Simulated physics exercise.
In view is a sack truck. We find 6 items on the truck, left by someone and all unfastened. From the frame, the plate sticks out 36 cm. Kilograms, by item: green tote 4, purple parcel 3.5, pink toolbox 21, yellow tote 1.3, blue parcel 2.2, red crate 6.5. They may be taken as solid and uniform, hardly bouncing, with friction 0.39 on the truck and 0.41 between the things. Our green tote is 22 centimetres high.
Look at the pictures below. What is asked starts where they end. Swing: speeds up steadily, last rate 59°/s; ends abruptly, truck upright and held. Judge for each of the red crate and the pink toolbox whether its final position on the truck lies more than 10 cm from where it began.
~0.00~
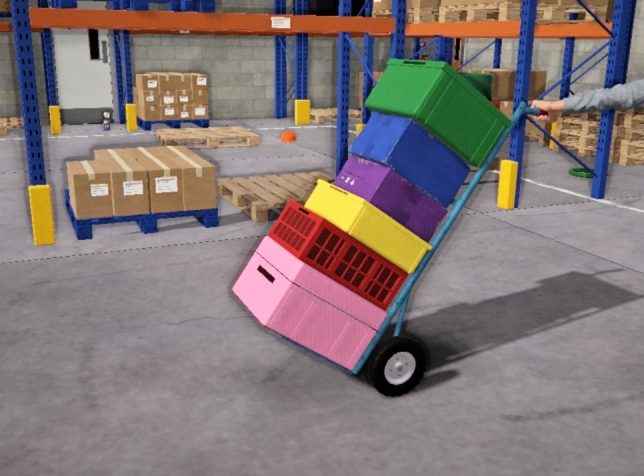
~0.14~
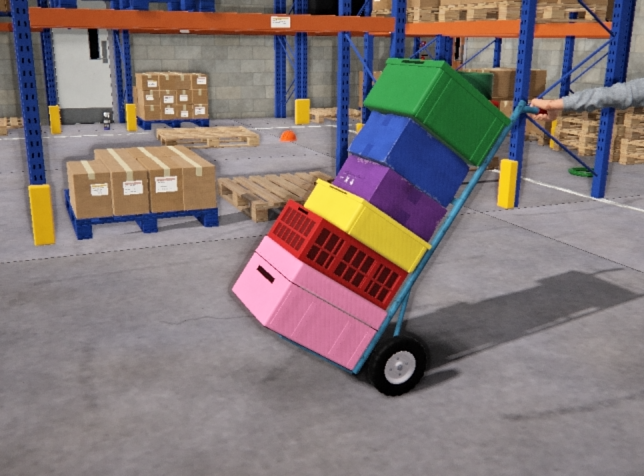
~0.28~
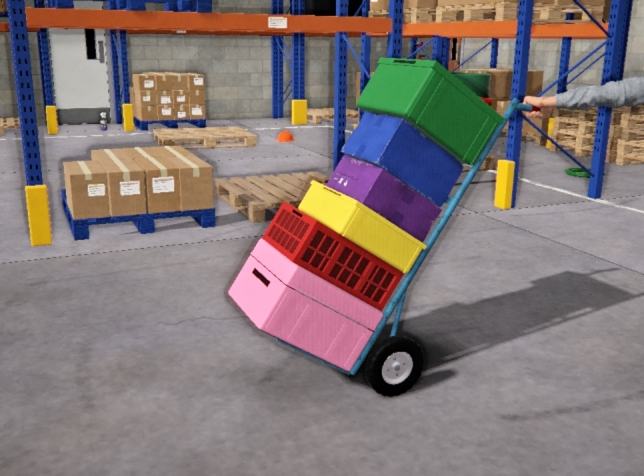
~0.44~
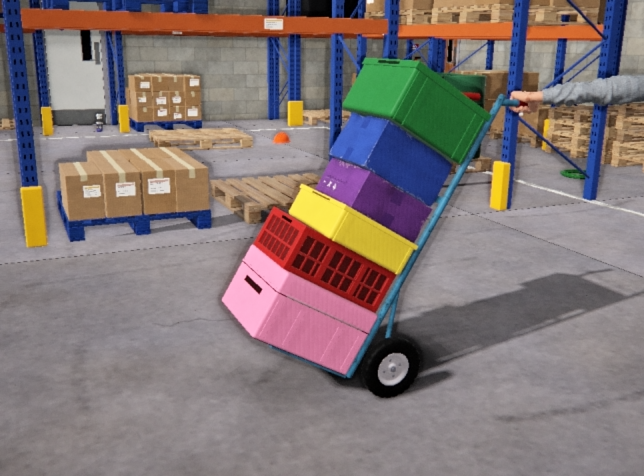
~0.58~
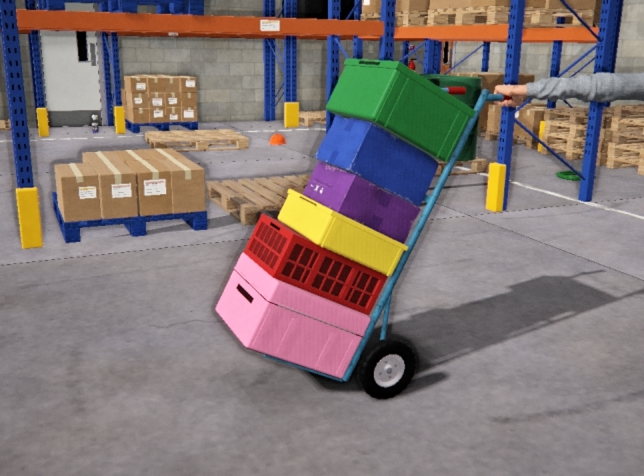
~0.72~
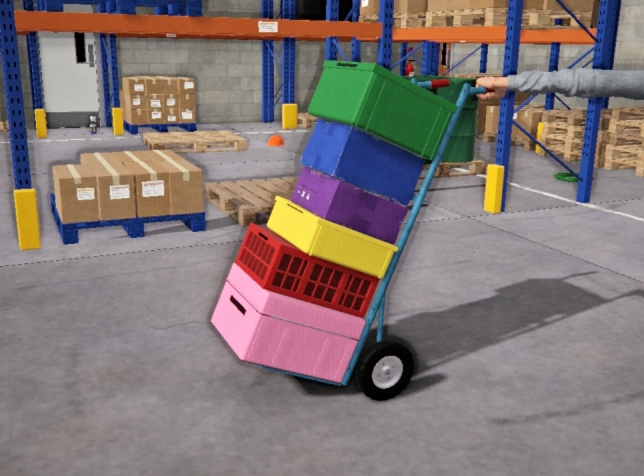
Result: The red crate does not go far; the pink toolbox does not go far.
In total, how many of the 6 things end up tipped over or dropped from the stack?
All told, 0.
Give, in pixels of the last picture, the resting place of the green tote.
Rest position, about (264, 128) px.
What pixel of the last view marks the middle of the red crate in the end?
Roughly at pixel (277, 303).
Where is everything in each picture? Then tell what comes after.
Leaning back 35°; red crate (337, 254); pink toolbox (308, 302), in the first frame.
Leaning back 35°; yellow tote (364, 225); blue parcel (409, 159), in the second frame.
Leaning back 34°; green tote (426, 111); purple parcel (382, 198), in the third frame.
Leaning back 31°; yellow tote (350, 229); blue parcel (391, 159), in the fourth frame.
Leaning back 28°; green tote (397, 110); purple parcel (360, 202), in the fifth frame.
Leaning back 23°; red crate (307, 270); pink toolbox (286, 322), in the sixth frame.
By 0.92 s, leaning back 15°.
By 1.22 s, truck upright.
By 1.32 s, truck upright; green tote 6 cm from its spot; blue parcel 4 cm from its spot; purple parcel 2 cm from its spot.
When it is over (1.9 s), all 6 within 10 cm of the start. In the last view, red crate near (277, 303), pink toolbox near (278, 355).
